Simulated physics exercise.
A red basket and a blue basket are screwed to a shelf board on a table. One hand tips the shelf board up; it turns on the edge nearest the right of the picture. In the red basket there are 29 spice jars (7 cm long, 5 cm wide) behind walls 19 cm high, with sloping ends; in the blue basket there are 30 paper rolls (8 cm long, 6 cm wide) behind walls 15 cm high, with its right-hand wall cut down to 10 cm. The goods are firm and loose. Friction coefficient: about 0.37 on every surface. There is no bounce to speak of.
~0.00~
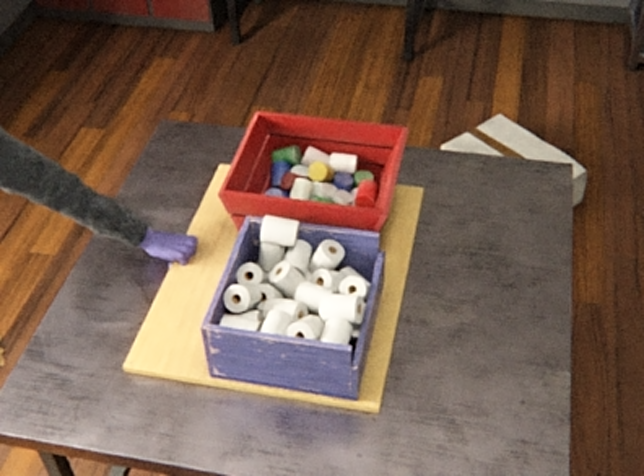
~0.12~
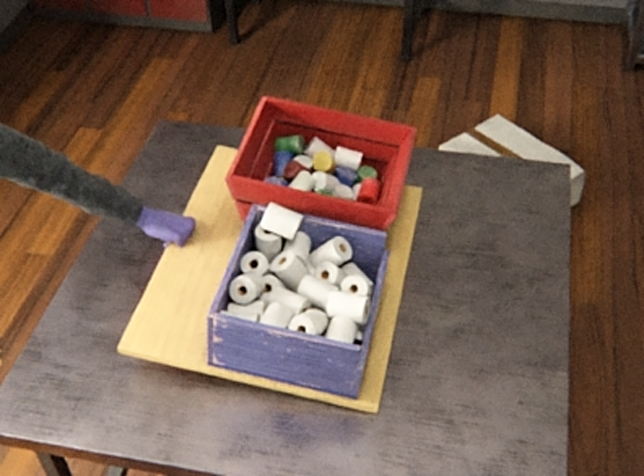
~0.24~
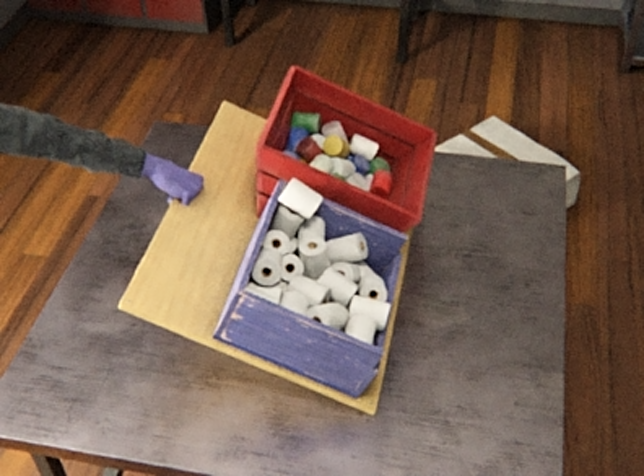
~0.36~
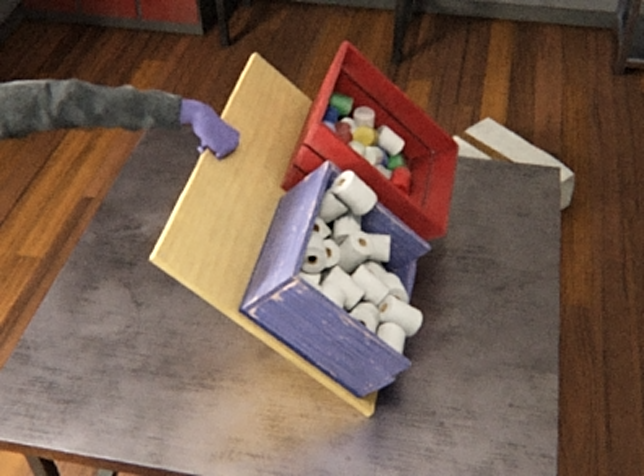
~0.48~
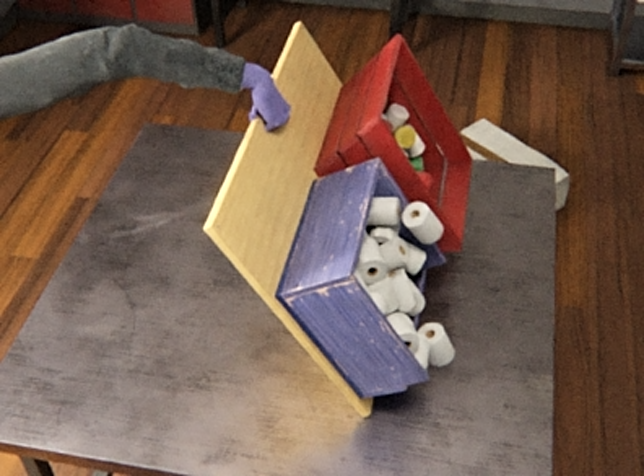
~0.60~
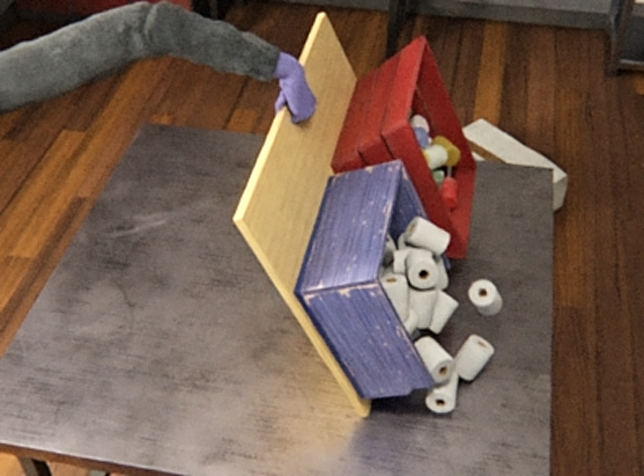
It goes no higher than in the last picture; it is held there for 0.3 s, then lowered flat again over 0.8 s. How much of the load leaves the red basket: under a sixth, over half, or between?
Out of the red basket go a sixth to a half of the spice jars.
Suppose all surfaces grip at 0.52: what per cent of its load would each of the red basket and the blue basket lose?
In that case red basket 30, blue basket 50 per cent.
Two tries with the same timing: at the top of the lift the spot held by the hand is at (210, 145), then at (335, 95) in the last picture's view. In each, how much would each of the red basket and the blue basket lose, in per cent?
Red basket 0 then 70, blue basket 20 then 70 per cent.
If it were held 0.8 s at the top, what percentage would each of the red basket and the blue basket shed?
Then red basket 40, blue basket 40 per cent.
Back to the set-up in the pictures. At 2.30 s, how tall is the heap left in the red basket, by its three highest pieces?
Some 12 cm.
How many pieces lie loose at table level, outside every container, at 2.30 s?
Roughly 8.
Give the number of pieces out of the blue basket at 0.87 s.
Out by then, roughly: Blue basket 12.
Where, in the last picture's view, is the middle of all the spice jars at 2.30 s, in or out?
At about (339, 211).
After 0.87 s, tilt 66°; 8 of 29 out of the red basket and 12 of 30 out of the blue basket.
After 1.21 s, tilt 44°; 9 of 29 out of the red basket and 16 of 30 out of the blue basket.
After 1.69 s, tilt 0°; 9 of 29 out of the red basket and 16 of 30 out of the blue basket.
Outcome (at 2.30 s), 9 of 29 out of the red basket and 16 of 30 out of the blue basket. Asked share, 9 of 29, 31 per cent.
